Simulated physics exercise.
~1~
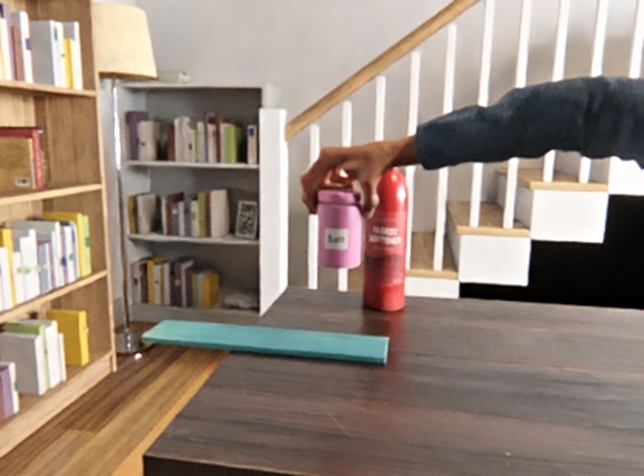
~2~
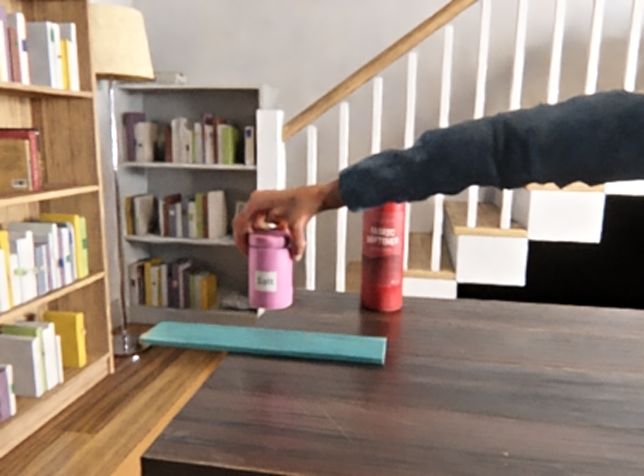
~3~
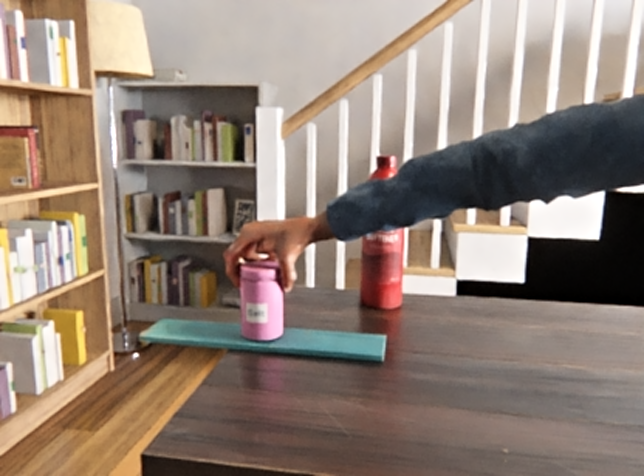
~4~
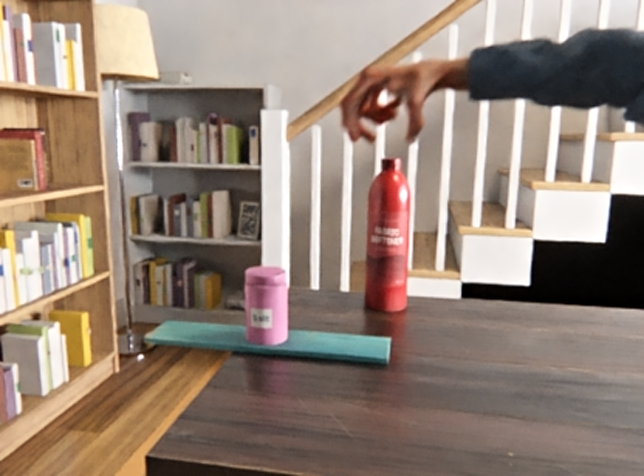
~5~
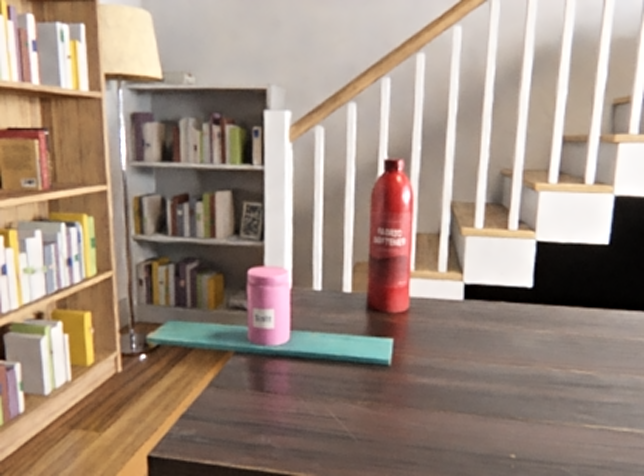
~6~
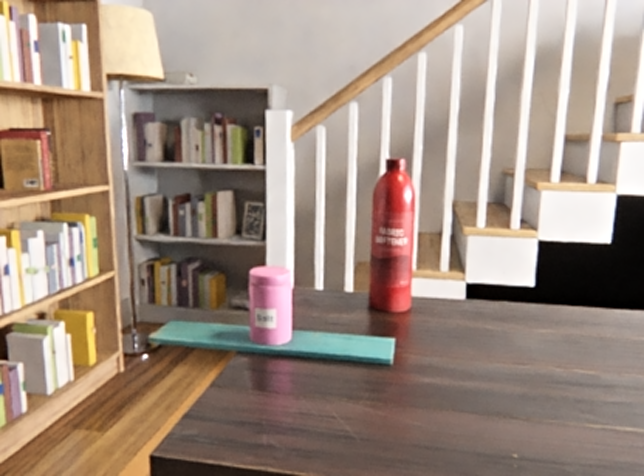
The video shows a hand lowering a pink jar onto a turquoise board that extends past the edge of a dark table, near a red bottle. The hand lets go and withdraws, and the jar stays upright on the board, which remains in place.
